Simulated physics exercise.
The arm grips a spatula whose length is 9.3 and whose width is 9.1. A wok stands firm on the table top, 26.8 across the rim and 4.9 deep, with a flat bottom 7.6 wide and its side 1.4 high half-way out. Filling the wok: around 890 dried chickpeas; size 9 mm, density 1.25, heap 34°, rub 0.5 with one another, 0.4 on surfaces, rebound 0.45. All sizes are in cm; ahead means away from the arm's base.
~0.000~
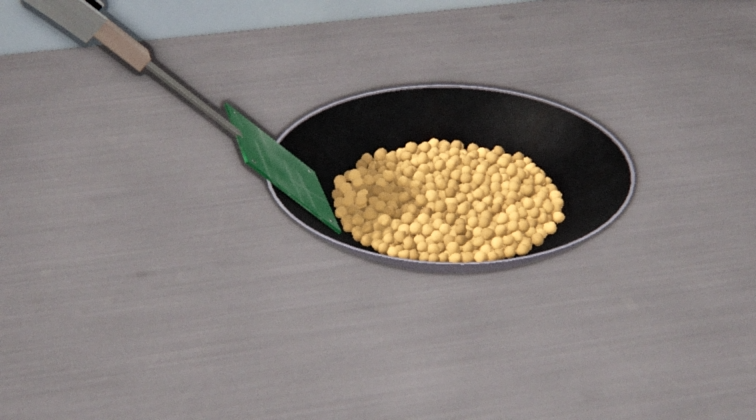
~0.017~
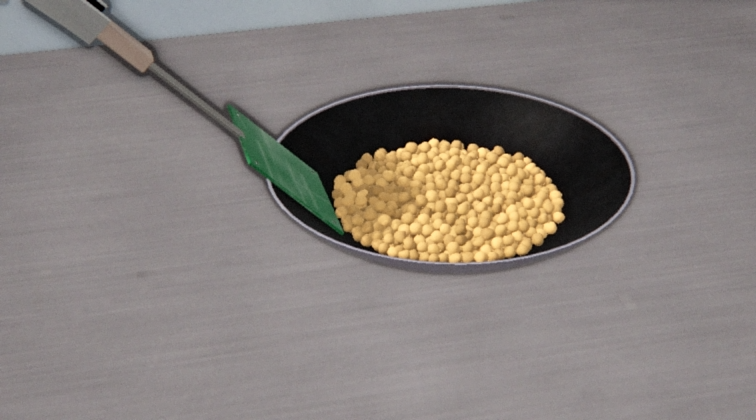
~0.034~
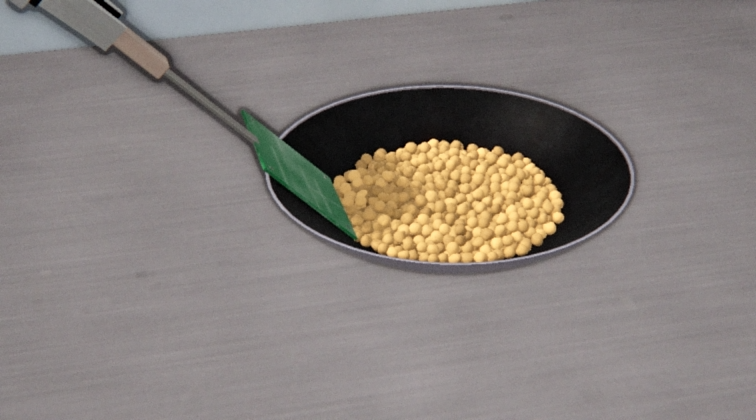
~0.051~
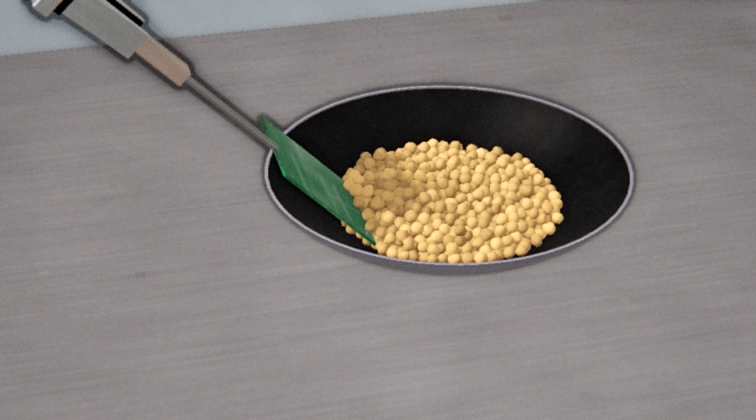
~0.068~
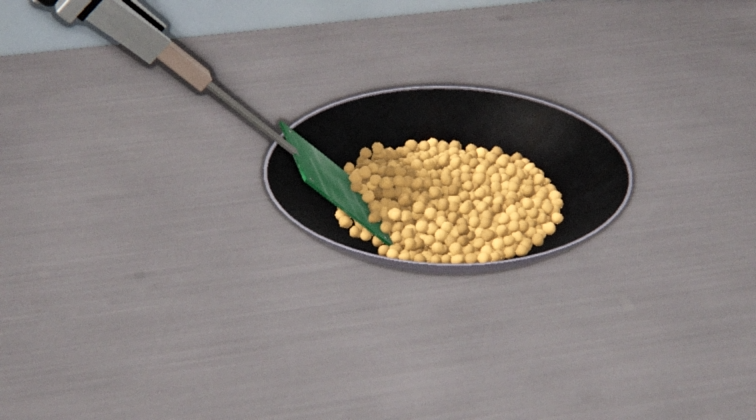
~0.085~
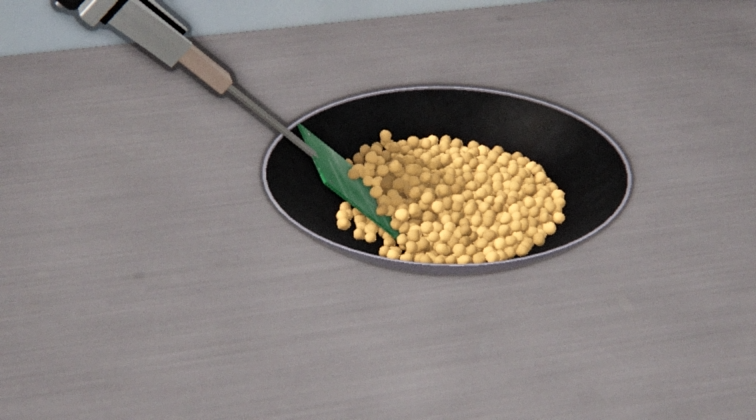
On a grey table top, a black wok holds a heap of dried chickpeas, with a green spatula on a mechanical arm resting at its left edge. The spatula slides a short way right and slightly down into the heap, pushing some chickpeas up while a few sit on its near side.
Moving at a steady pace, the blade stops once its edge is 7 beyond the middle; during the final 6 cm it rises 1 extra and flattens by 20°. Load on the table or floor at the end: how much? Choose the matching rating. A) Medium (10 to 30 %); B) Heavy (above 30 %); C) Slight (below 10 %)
Option A: Medium (10 to 30 %).
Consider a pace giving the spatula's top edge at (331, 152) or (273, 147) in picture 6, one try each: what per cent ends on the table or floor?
First try about 25 %, second try about 5 %.
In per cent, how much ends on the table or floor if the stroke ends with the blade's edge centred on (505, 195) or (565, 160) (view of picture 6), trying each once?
0 % and 40 %.
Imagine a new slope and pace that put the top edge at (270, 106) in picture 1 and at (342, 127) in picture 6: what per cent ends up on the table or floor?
Roughly 25 percent ends up there.
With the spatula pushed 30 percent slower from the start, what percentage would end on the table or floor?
I'd say close to 10 per cent.
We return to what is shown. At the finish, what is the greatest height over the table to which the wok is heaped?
Some 6.5 cm above the table.
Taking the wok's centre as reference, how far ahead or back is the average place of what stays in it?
About 5.0 centimetres ahead.
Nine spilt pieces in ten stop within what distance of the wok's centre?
The distance is roughly 30 cm.
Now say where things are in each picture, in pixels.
Spatula top edge at (235, 132), sloping 46°; upper third of the load around (449, 189), from x 340 to 560, top at y 145; 890 in the wok, in the first frame.
Spatula top edge at (238, 133), sloping 46°; upper third of the load around (449, 190), from x 340 to 560, top at y 145, in the second frame.
Spatula top edge at (253, 139), sloping 46°; upper third of the load around (448, 190), from x 335 to 560, top at y 145, in the third frame.
Spatula top edge at (272, 145), sloping 46°; upper third of the load around (445, 189), from x 340 to 560, top at y 145, in the fourth frame.
Spatula top edge at (292, 150), sloping 46°; upper third of the load around (442, 185), from x 340 to 555, top at y 145, in the fifth frame.
Spatula top edge at (311, 152), sloping 46°; upper third of the load around (444, 183), from x 345 to 560, top at y 135; 890 in the wok, in the sixth frame.
After 0.13 s, sloping 46°, highest piece 9 above the table; 890 in the wok.
After 0.17 s, sloping 38°, highest piece 9 above the table; 890 in the wok.
After 0.39 s, sloping 26°, highest piece 7 above the table; 727 in the wok, 147 on the table or floor, 16 on the blade or in flight.
After 1.44 s, sloping 26°, highest piece 6 above the table; 723 in the wok, 167 on the table or floor.
At rest, 723 in the wok, 167 on the table or floor. That is 19 % on the table or floor.
